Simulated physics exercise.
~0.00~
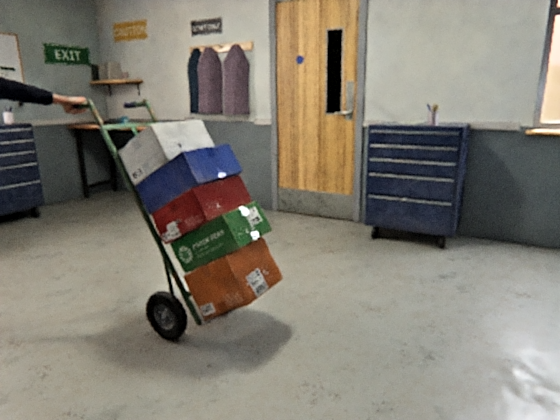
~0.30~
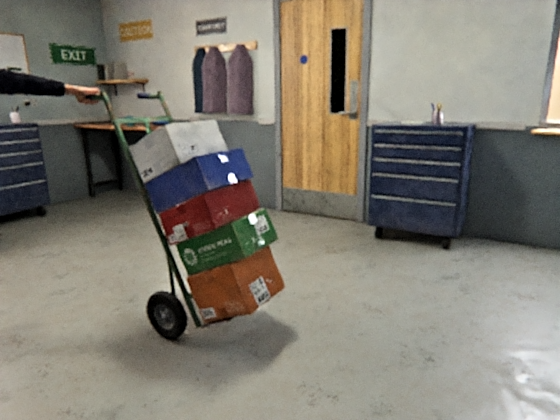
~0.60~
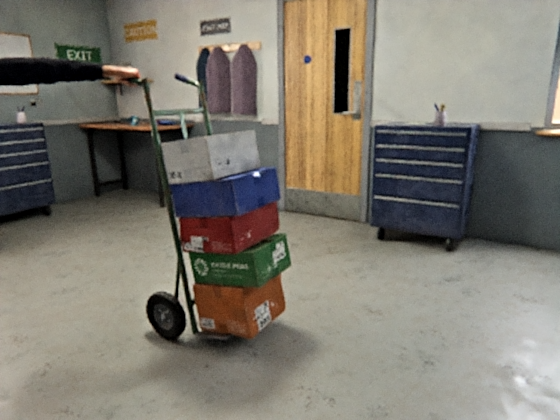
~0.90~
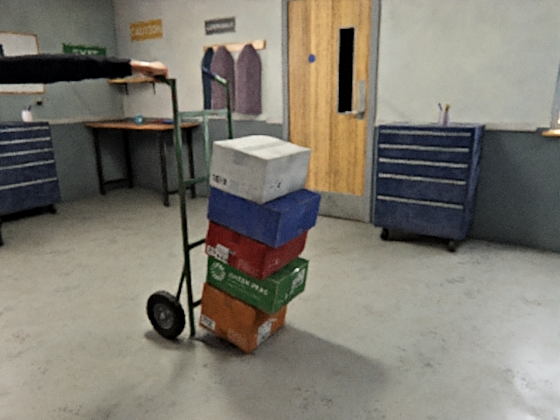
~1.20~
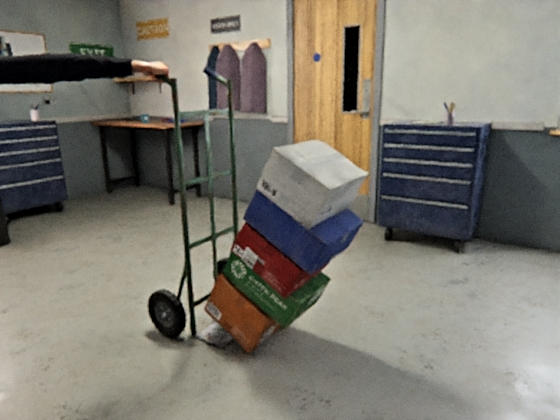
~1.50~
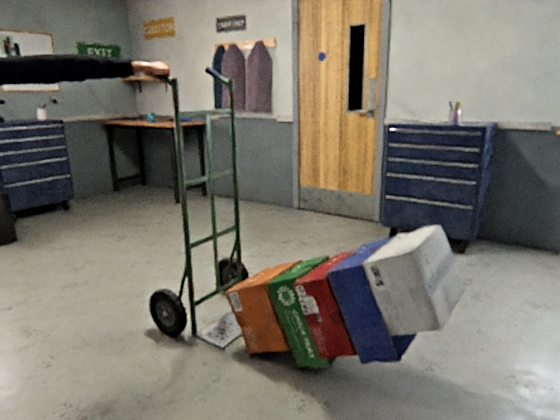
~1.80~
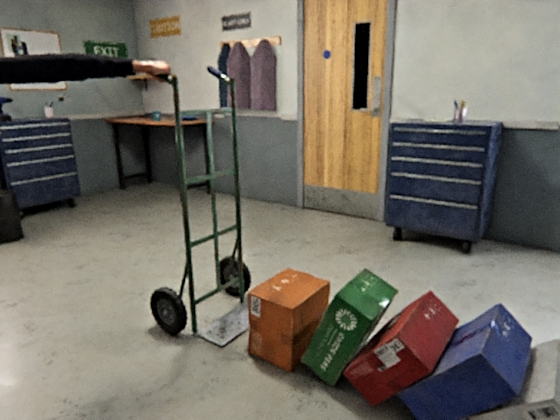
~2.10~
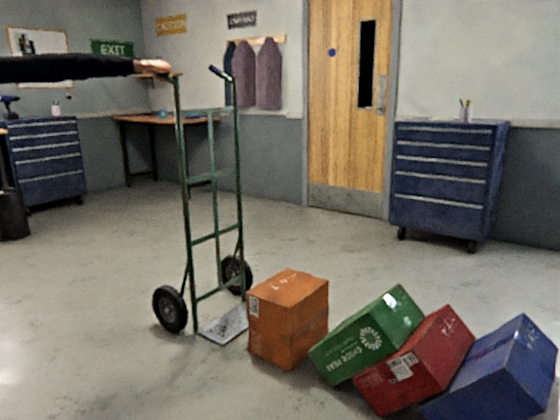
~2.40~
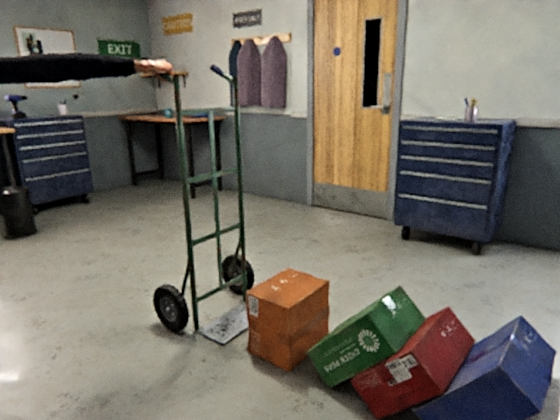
Stack of five boxes toppling forward off a green hand truck as an arm tips it upright, ending strewn across the floor.
